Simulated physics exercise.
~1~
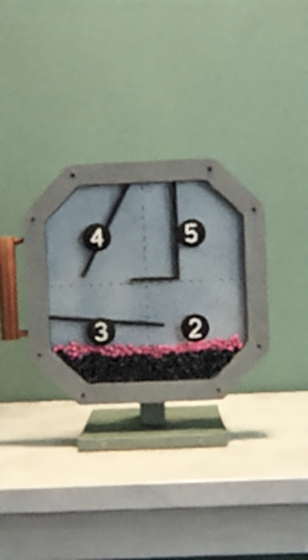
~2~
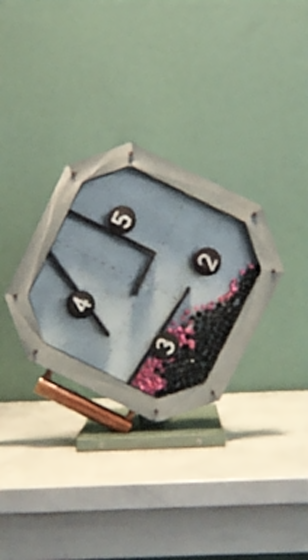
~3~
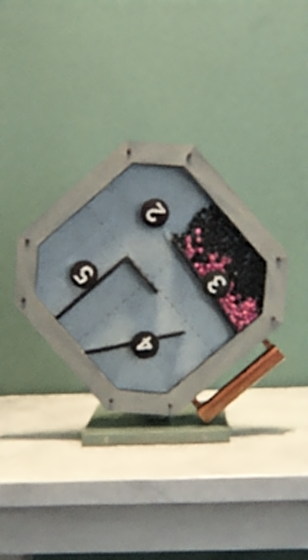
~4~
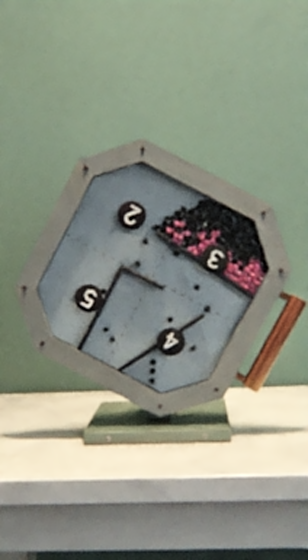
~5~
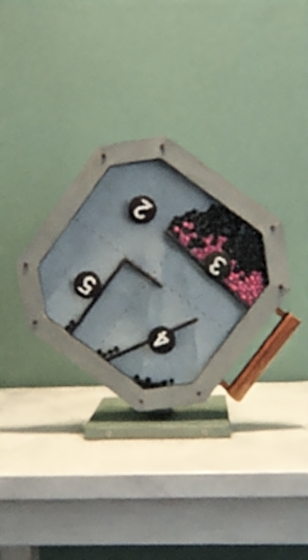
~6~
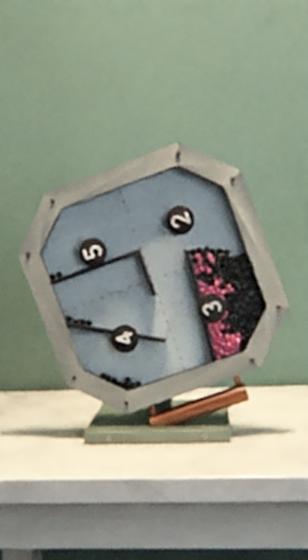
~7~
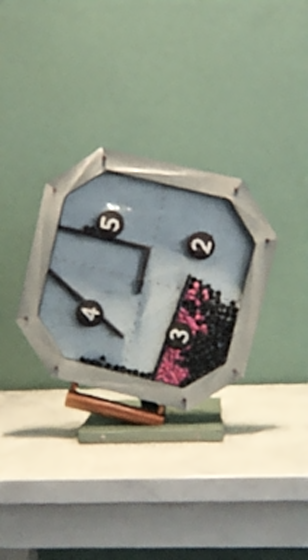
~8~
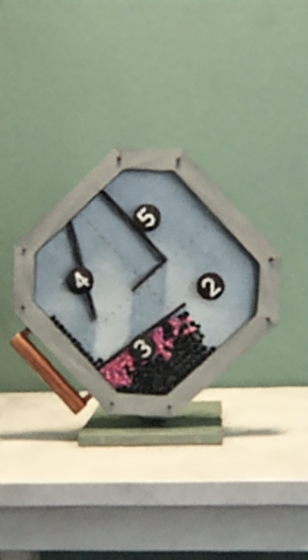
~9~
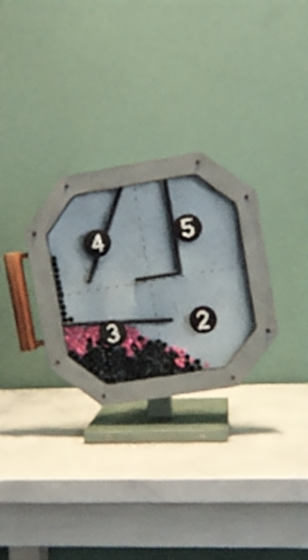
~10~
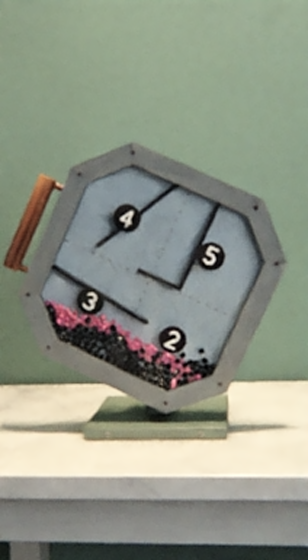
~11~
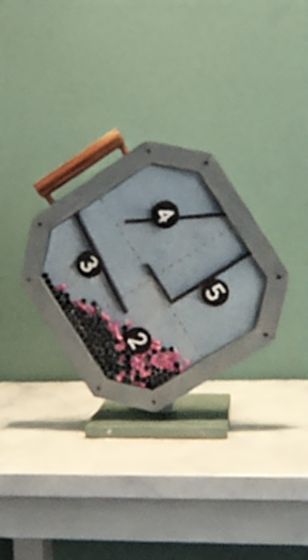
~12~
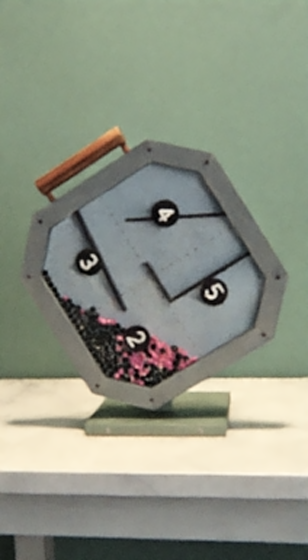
An eight-sided framed case of black and pink beads turned far anticlockwise on its stand, carrying the beads up the right side and spilling some, then swung back clockwise past its start and stopped tilted, the beads heaped at the lower left.
